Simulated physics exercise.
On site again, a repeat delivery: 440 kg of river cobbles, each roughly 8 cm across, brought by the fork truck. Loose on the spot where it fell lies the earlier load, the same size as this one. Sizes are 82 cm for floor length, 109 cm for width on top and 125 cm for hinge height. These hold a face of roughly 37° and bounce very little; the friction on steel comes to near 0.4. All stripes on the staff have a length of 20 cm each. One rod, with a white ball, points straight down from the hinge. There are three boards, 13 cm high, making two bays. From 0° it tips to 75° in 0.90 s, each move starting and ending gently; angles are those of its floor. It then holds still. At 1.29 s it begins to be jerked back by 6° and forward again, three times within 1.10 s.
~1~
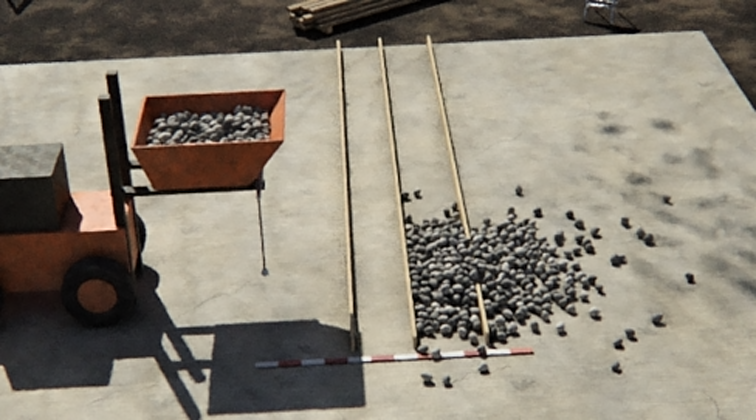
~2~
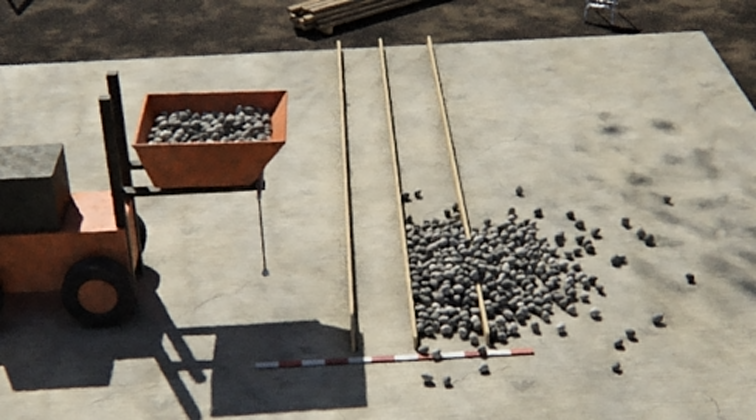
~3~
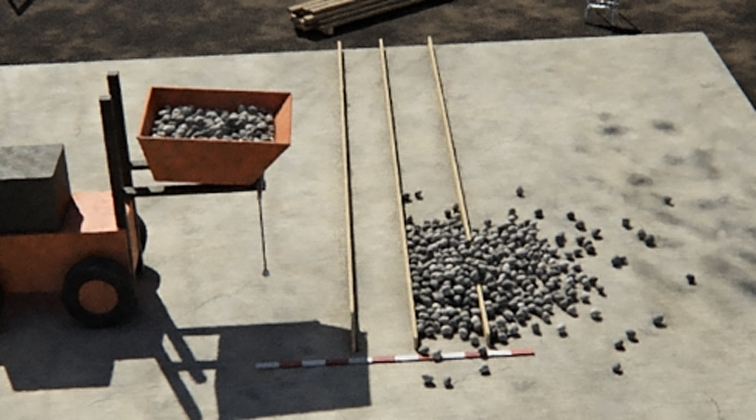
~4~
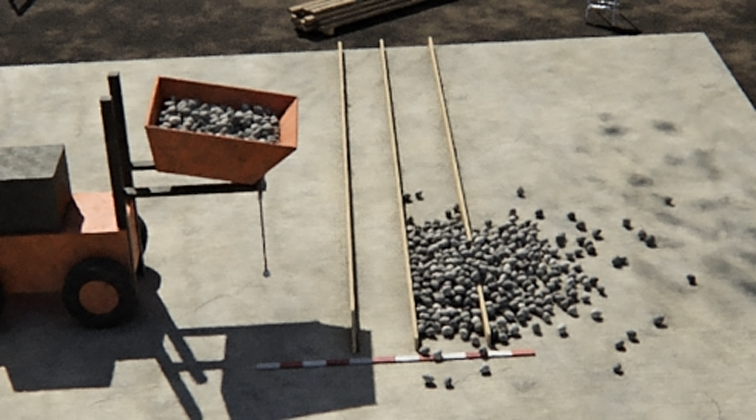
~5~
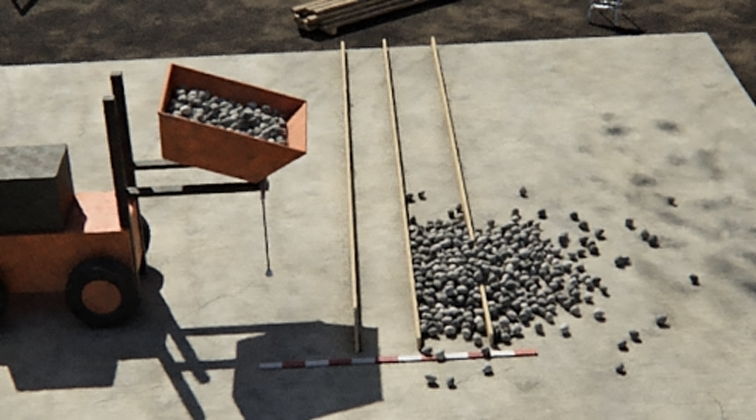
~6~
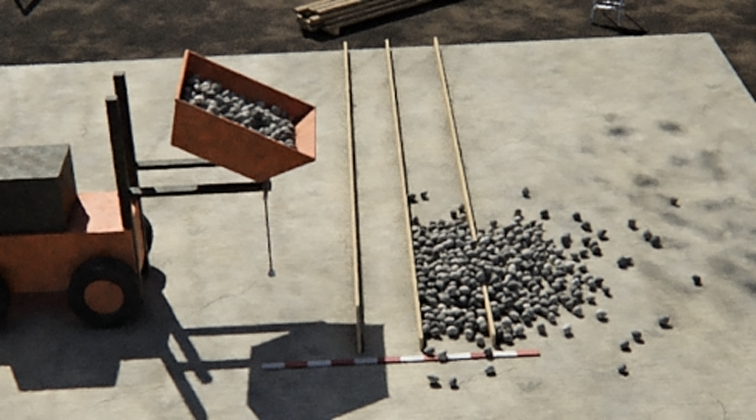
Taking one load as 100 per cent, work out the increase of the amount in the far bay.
The amount rises by roughly 30 per cent.
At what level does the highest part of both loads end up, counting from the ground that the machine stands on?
The top ends about 36 cm above the ground.
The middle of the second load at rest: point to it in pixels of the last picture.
(399, 268).
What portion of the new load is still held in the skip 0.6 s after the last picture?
About 90 per cent.
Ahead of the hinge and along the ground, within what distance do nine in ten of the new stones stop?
Around 160 cm.
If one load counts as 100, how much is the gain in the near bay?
That comes to about 65 % of a load.
Then, 0.3 s after the last picture the floor is at 64°; in per cent of one load, 100 in the skip, 57 in the far bay, 43 past the last board; the foremost stones are at (652, 251).
Then, 0.6 s after the last picture the floor is at 75°; in per cent of one load, 89 in the skip, 5 short of the bays, 6 in the near bay, 57 in the far bay, 43 past the last board; the foremost stones are at (652, 251).
Then, 2.5 s after the last picture the floor is at 75°; in per cent of one load, 0 in the skip, 2 short of the bays, 65 in the near bay, 87 in the far bay, 45 past the last board; the foremost stones are at (652, 251).
Then, 5.1 s after the last picture the floor is at 75°; in per cent of one load, 0 in the skip, 3 short of the bays, 65 in the near bay, 87 in the far bay, 45 past the last board; the foremost stones are at (652, 251). Net gain in the far bay, 30.
